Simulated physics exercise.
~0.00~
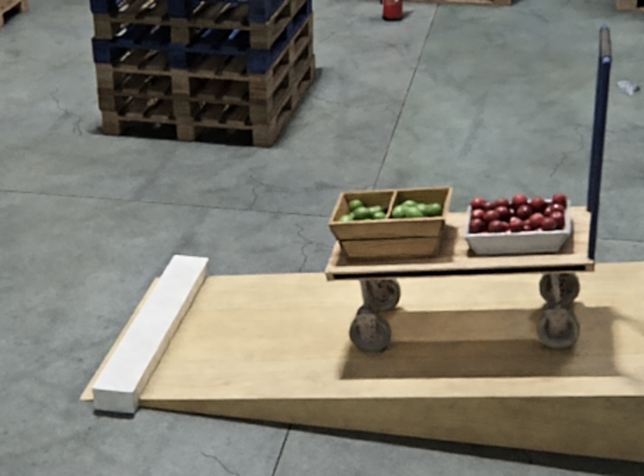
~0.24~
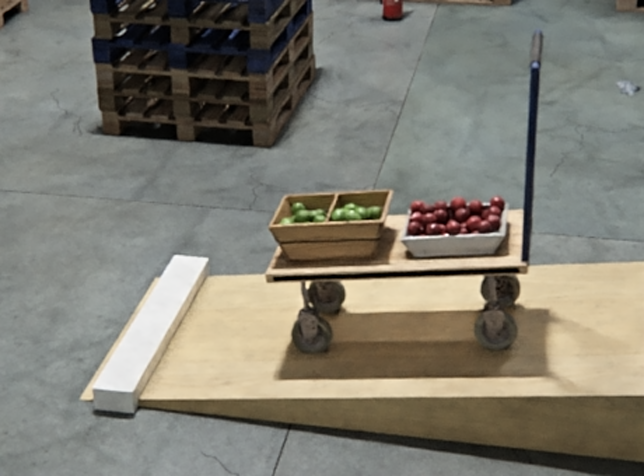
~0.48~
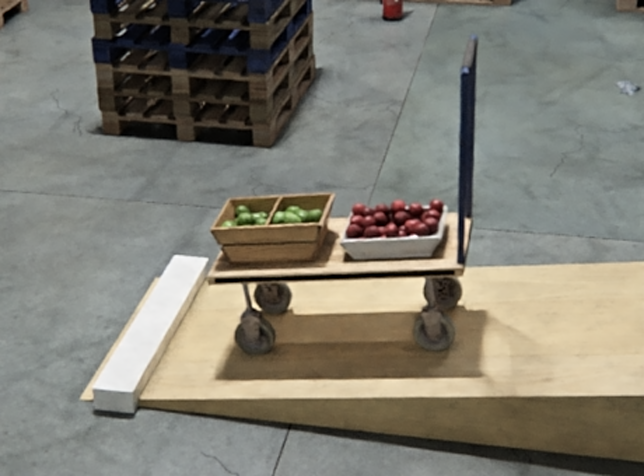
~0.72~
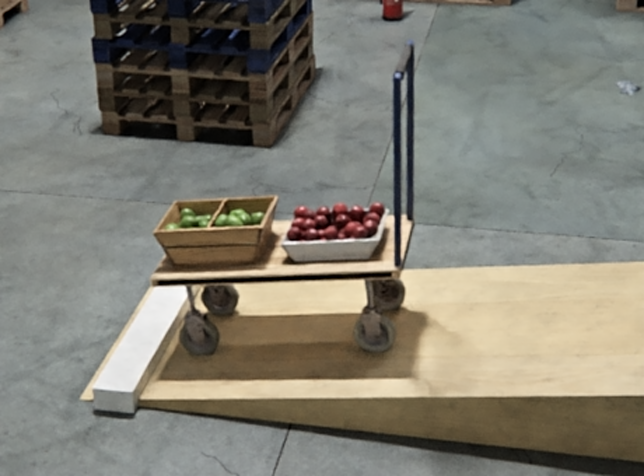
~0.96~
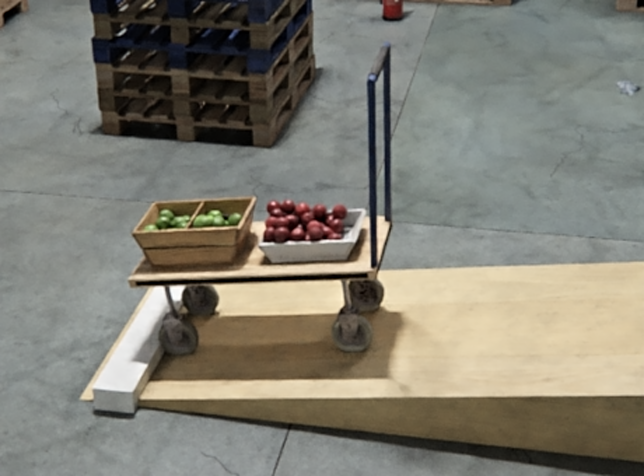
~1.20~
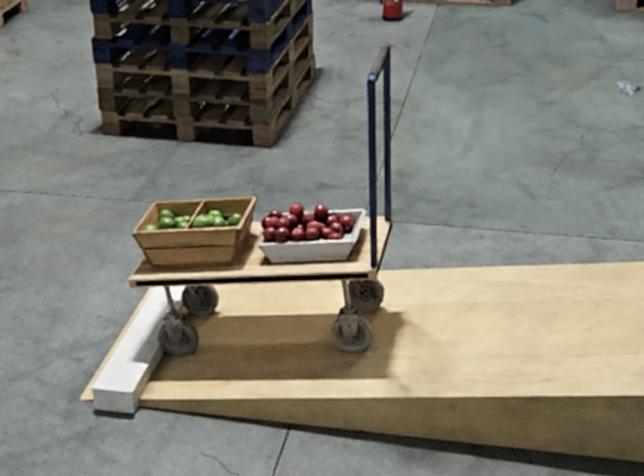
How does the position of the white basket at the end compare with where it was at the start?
It starts over the right part of the ramp and ends well to the left, nearer the kerb, still on the trolley's deck.
Trolley with green fruit and red apples rolling left down a ramp and stopping at a white kerb, some apples shifting.
